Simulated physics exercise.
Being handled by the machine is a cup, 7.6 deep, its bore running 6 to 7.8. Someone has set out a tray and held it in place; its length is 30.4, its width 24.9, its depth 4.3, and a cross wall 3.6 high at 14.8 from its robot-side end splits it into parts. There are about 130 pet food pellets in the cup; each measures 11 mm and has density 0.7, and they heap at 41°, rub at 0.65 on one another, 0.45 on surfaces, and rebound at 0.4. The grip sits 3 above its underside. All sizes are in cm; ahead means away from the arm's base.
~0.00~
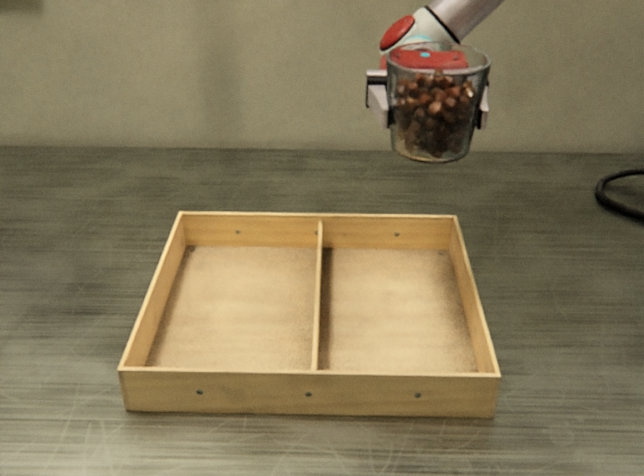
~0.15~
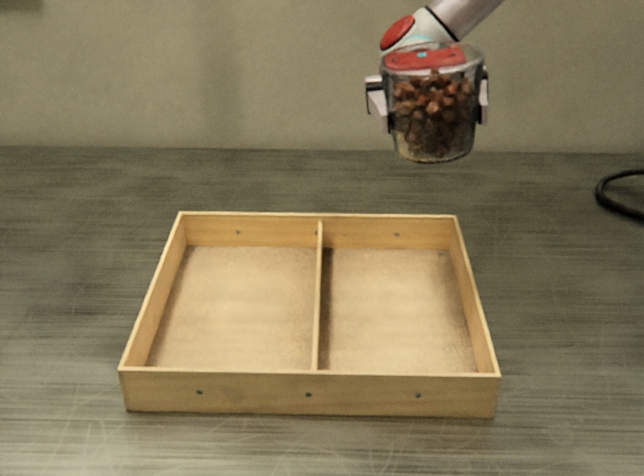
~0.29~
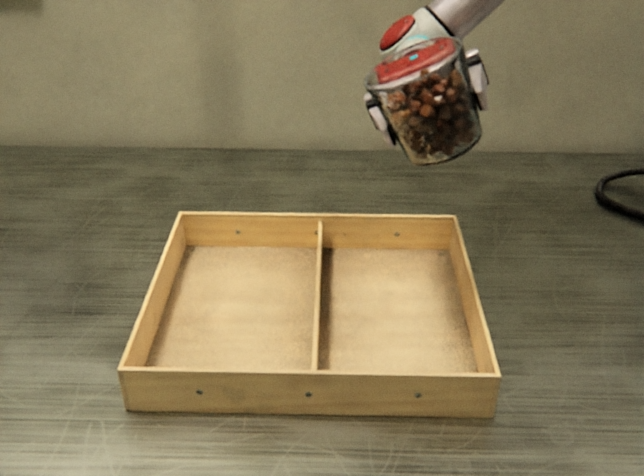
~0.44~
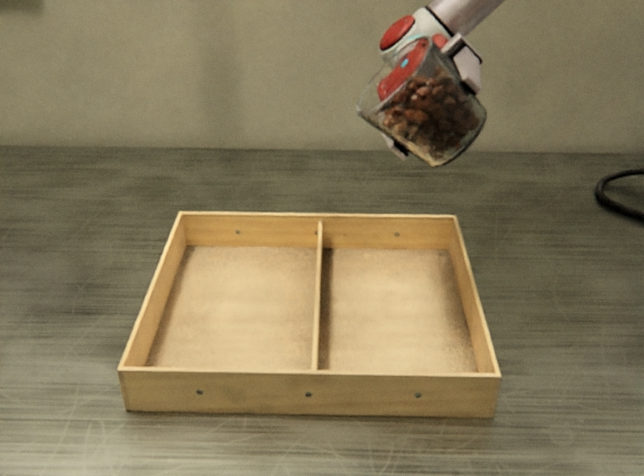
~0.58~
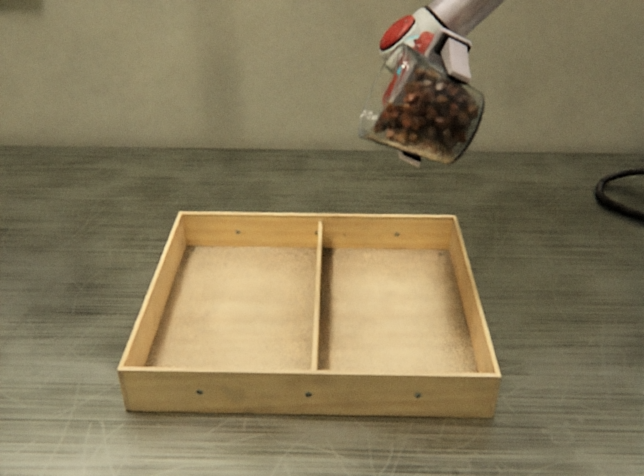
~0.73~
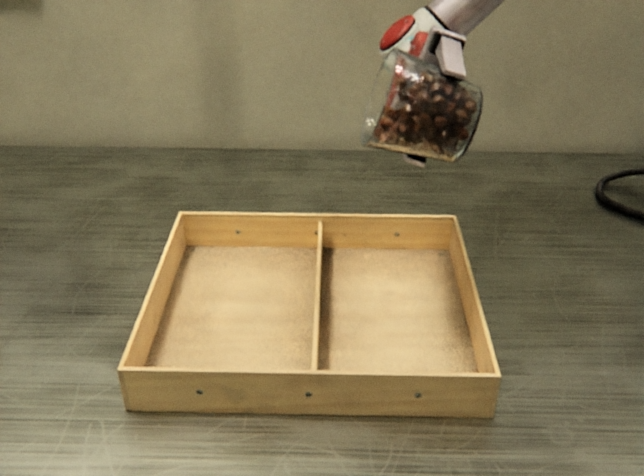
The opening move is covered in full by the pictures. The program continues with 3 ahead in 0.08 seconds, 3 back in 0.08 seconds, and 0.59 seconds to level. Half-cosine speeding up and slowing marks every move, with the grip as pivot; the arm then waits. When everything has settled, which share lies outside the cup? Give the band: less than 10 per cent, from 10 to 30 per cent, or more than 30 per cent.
The band is more than 30 per cent.
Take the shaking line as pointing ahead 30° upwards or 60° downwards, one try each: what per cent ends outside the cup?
Roughly 70 per cent, then 5 per cent.
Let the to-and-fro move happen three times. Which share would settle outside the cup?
I'd expect close to 70 per cent then.
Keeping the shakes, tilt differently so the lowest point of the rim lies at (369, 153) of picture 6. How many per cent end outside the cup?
80 %.
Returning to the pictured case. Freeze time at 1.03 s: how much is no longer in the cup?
40 %.
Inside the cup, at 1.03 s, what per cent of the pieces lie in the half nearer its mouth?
Estimate: Around 60 %.
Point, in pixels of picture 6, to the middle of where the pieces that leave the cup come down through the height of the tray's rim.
Their middle lies around (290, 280).
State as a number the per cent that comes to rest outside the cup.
I'd say some 40 per cent of it.
After 1.03 s, tilted 62° forward, highest piece 23 above the table; 77 in the cup, 33 in the far-side part, 9 in the robot-side part, 7 in flight or on a rim.
After 1.33 s, tilted 11° forward, highest piece 25 above the table; 74 in the cup, 41 in the far-side part, 11 in the robot-side part.
After 1.68 s, level, highest piece 24 above the table; 74 in the cup, 42 in the far-side part, 10 in the robot-side part.
After 2.73 s, level, highest piece 24 above the table; 74 in the cup, 42 in the far-side part, 10 in the robot-side part.
At rest, 74 in the cup, 42 in the far-side part, 10 in the robot-side part. That is 41 % outside the cup.
